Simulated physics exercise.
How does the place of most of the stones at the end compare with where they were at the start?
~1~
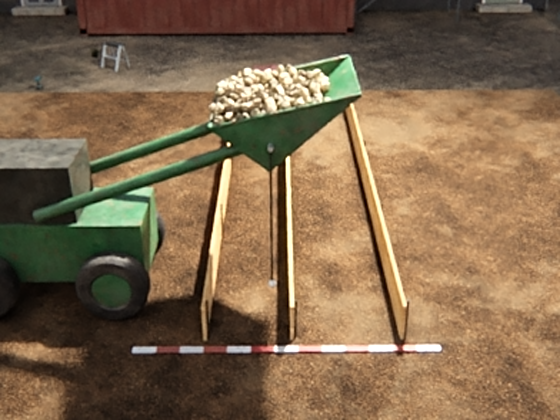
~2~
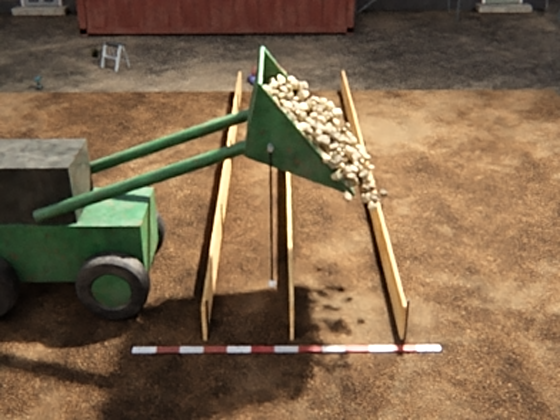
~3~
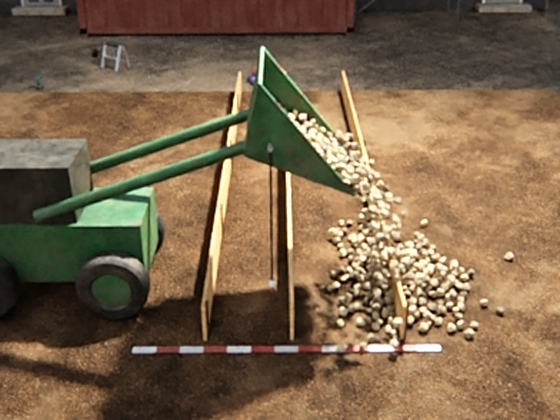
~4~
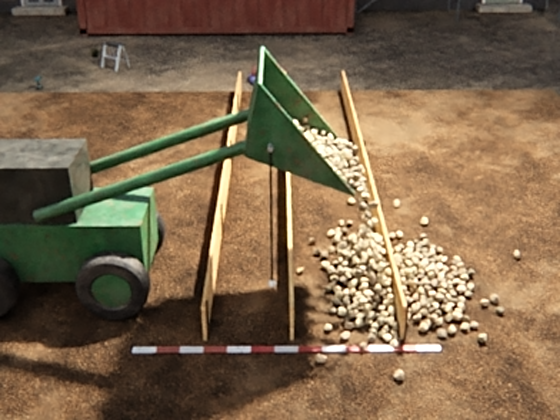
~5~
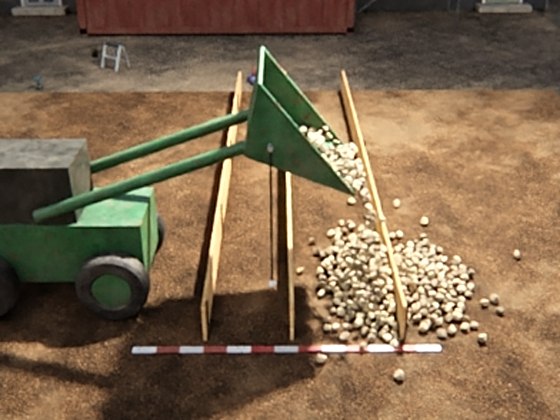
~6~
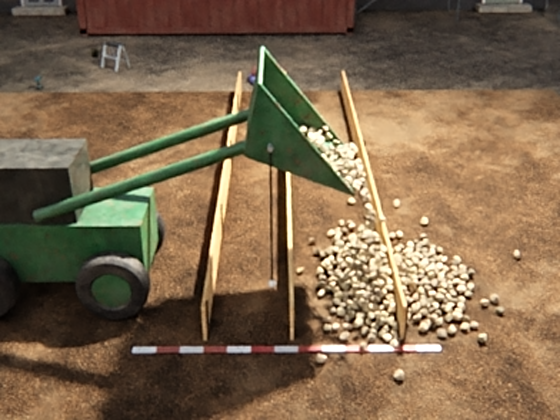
At the start the stones are piled in the raised bucket. At the end most of them lie lower and to the right, in a heap on the ground on both sides of the right board, with a few still in the bucket.
